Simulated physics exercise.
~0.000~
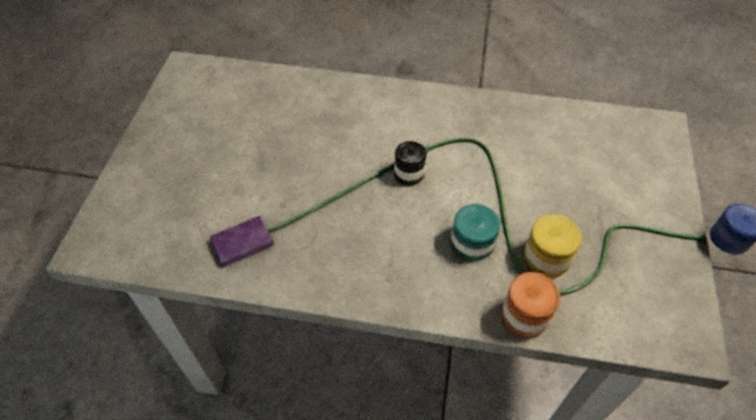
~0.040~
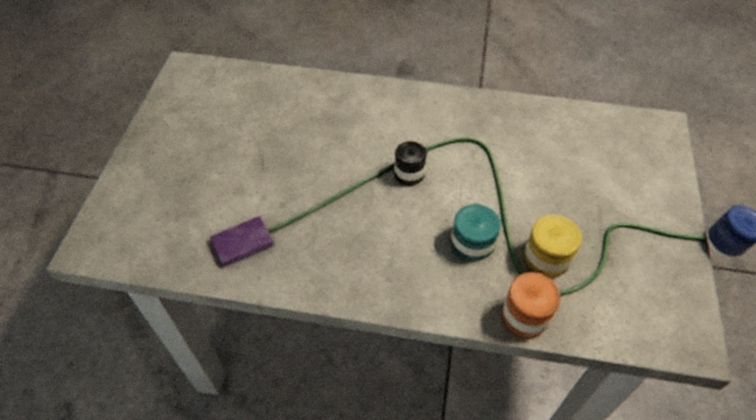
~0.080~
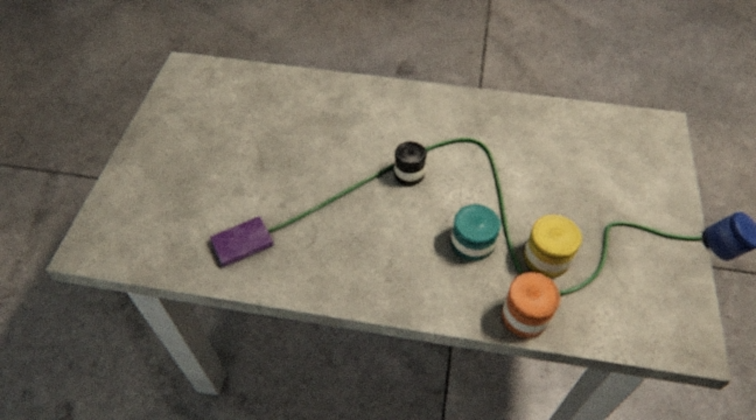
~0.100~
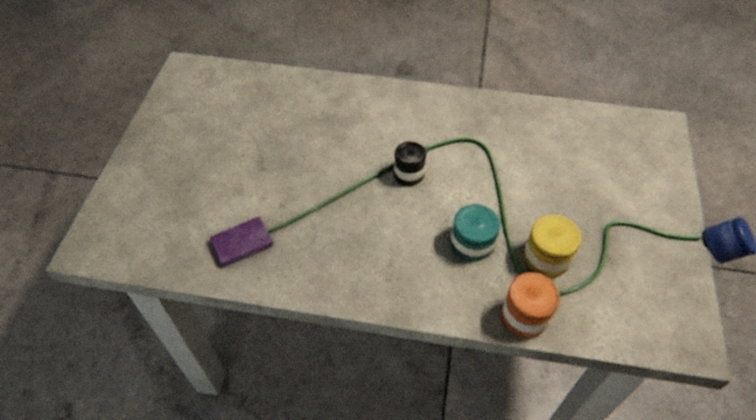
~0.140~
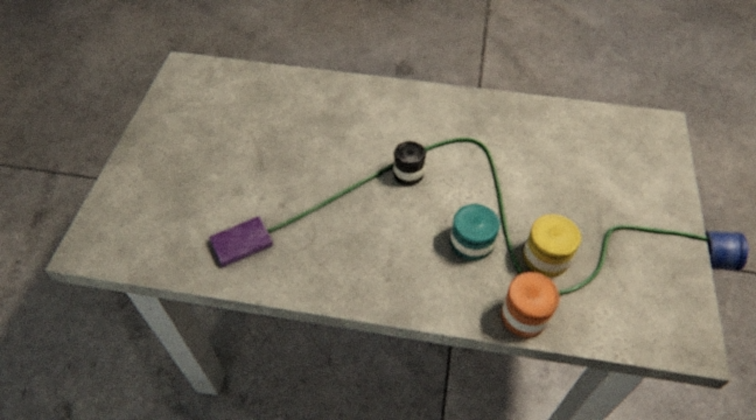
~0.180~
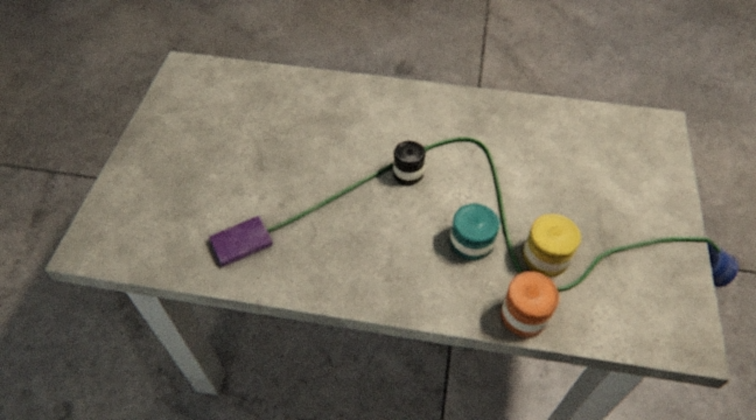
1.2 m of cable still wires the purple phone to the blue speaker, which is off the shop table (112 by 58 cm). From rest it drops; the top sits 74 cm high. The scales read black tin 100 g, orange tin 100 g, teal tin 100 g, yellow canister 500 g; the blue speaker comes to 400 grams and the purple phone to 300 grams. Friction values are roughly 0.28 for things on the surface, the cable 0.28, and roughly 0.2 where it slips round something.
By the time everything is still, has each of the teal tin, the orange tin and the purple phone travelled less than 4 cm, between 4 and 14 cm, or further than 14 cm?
In the end the teal tin changes place a lot; the orange tin changes place very little; the purple phone changes place a lot.
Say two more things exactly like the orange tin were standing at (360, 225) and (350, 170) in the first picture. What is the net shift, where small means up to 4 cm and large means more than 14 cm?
Shift 1: Major. Shift 2: Minor.
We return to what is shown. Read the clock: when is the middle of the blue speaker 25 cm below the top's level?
At 0.28 s.
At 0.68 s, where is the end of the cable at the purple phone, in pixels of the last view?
Roughly (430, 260).
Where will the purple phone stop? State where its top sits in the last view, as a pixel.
It comes to rest close to (501, 243).
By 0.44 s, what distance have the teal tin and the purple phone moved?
At that time the teal tin has gone 6 cm and the purple phone 4 cm.
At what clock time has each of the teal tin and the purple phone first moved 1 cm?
For the teal tin it's 0.38 s, while the purple phone gets there at 0.36 s.
After 0.4 s, the cable's tail end at (294, 232); teal tin 6 cm off its start, purple phone 4 cm off its start, black tin on its side, 23 cm off its start.
After 0.7 s, the cable's tail end at (430, 260); purple phone 29 cm off its start, teal tin 25 cm off its start, black tin over the edge.
After 0.9 s, the cable's tail end at (517, 264); purple phone 44 cm off its start at (495, 242), teal tin over the edge, black tin over the edge.
After 1.2 s, the cable's tail end at (524, 263); purple phone 45 cm off its start, teal tin over the edge, black tin over the edge.
After 2.4 s, the cable's tail end at (524, 263); purple phone 45 cm off its start at (501, 243), teal tin over the edge, orange tin 0 cm off its start at (534, 293), black tin over the edge.
